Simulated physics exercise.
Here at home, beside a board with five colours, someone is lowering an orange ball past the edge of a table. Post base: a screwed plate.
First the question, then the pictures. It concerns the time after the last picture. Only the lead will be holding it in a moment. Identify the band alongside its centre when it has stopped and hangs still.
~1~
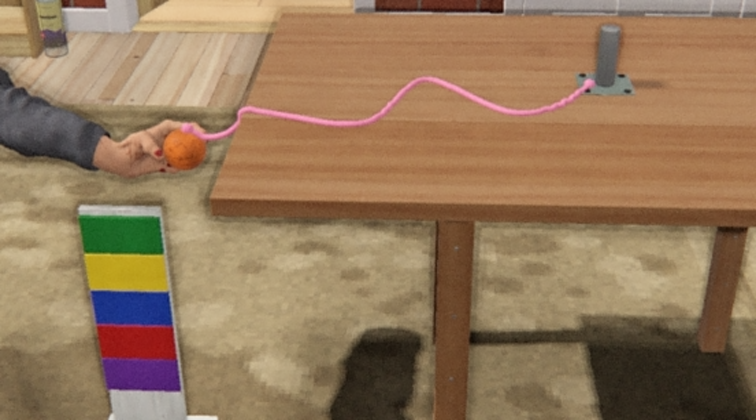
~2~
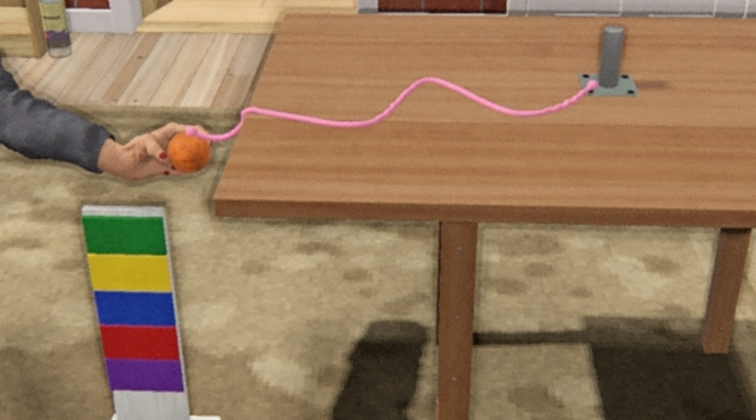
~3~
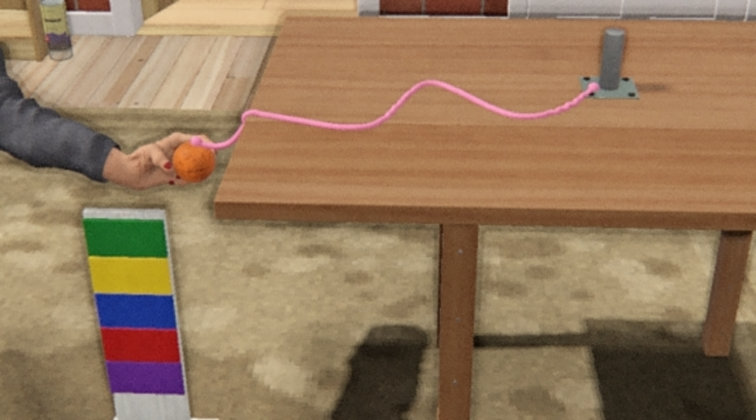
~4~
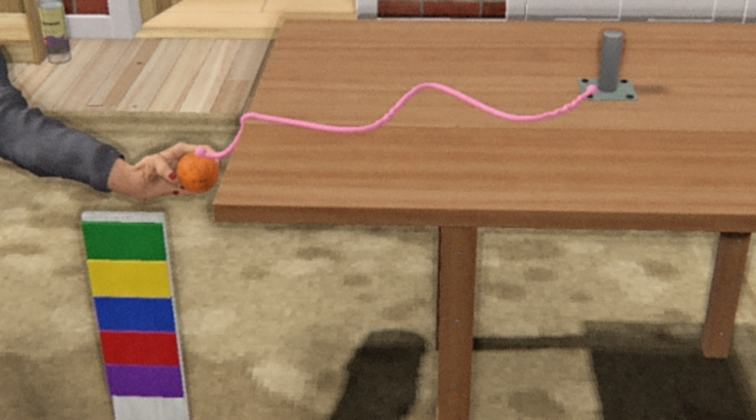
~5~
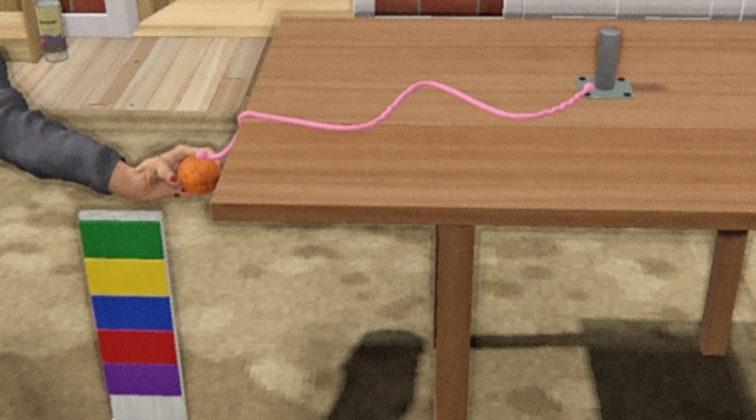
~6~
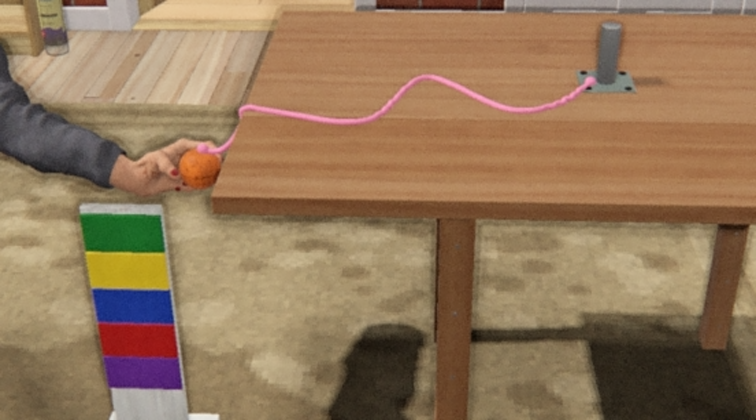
Its centre is alongside the blue band.
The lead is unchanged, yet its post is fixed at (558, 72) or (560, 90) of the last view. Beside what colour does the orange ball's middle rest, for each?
In turn, red and then red.
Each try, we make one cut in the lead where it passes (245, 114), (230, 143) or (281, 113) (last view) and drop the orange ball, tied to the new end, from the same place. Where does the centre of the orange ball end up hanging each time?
In order, it ends up near (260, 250), (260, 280) and (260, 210).
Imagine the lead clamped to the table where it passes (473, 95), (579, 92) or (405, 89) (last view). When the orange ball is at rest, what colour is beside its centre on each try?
Note: Try 1 yellow; try 2 blue; try 3 green.
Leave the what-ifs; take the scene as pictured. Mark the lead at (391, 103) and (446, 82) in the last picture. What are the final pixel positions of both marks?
At (281, 98), then (379, 93).
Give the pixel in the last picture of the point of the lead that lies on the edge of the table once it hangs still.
Around (374, 118).
Soon after, ball near (217, 279); level with yellow.
After that, ball near (283, 296); level with blue.
And then, ball near (249, 305); level with blue.
In the end, ball near (260, 304); level with blue. At blue.
